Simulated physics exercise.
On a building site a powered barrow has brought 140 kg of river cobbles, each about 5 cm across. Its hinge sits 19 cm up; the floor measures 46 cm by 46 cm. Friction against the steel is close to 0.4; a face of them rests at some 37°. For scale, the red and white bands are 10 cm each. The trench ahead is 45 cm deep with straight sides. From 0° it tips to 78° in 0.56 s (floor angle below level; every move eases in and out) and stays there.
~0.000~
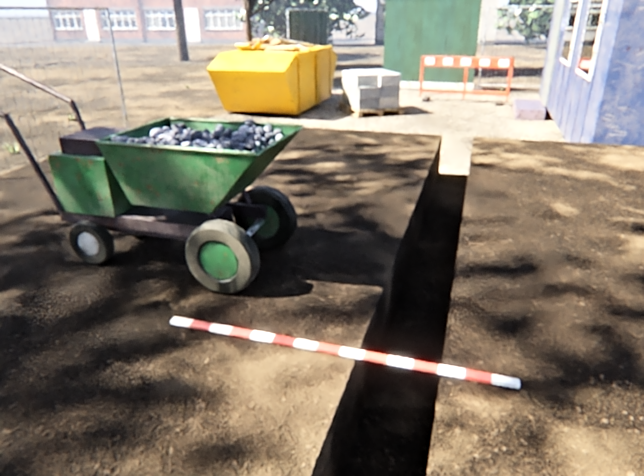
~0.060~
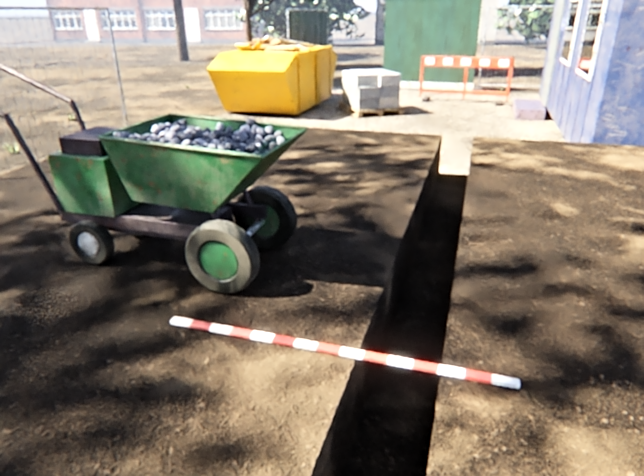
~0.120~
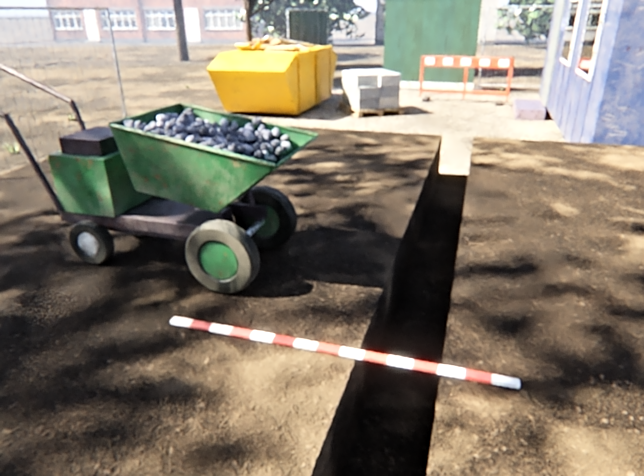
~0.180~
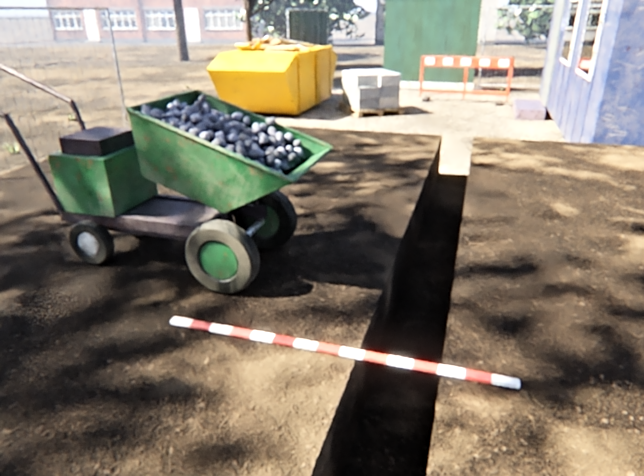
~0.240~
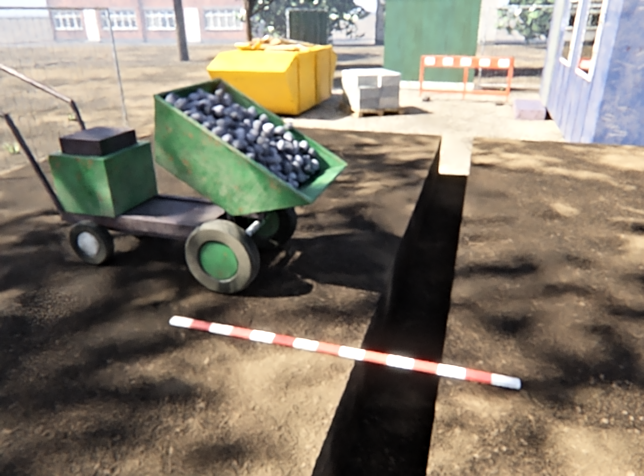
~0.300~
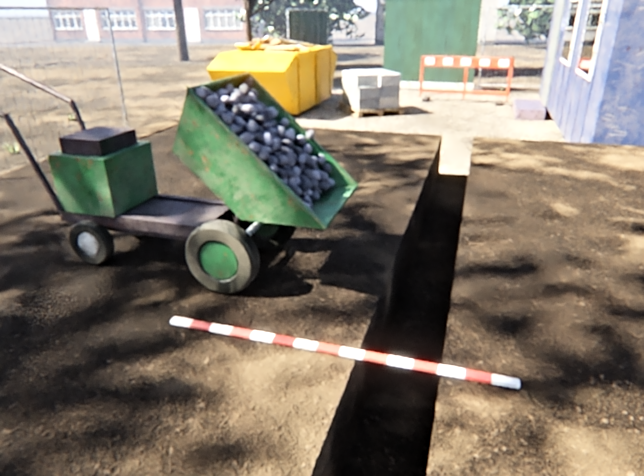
A green powered barrow loaded with grey cobbles stands at left on a sunlit, shadow-dappled building site, seen from slightly above by a still camera. A red and white banded pole lies across a dark, straight trench at centre, with a yellow skip, orange and white barrier and blue cabin behind. The barrow's tray starts level, then tilts steadily rightward, its back rising while the cobbles stay heaped inside.
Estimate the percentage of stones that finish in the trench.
Roughly 72 per cent ends in the trench.
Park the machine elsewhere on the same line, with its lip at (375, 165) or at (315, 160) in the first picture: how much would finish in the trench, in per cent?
Near 0 per cent from the first place, 60 from the second.
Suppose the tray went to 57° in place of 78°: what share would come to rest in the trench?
In that case some 65 per cent.
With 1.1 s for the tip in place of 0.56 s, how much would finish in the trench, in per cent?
Then about 70 per cent.
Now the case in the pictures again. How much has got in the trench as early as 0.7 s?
Some 35 per cent.
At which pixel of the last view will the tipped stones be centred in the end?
Around (414, 349).
After 0.4 s the floor is at 66°; 100 % in the tray; the foremost stones are at (351, 230).
After 0.7 s the floor is at 78°; 53 % in the tray, 10 % short of the trench, 37 % in the trench; the foremost stones are at (442, 314).
After 1.0 s the floor is at 78°; 10 % in the tray, 13 % short of the trench, 69 % in the trench, 8 % past the trench; the foremost stones are at (616, 330).
After 3.0 s the floor is at 78°; 8 % in the tray, 12 % short of the trench, 72 % in the trench, 8 % past the trench; the foremost stones are past the picture's edge.
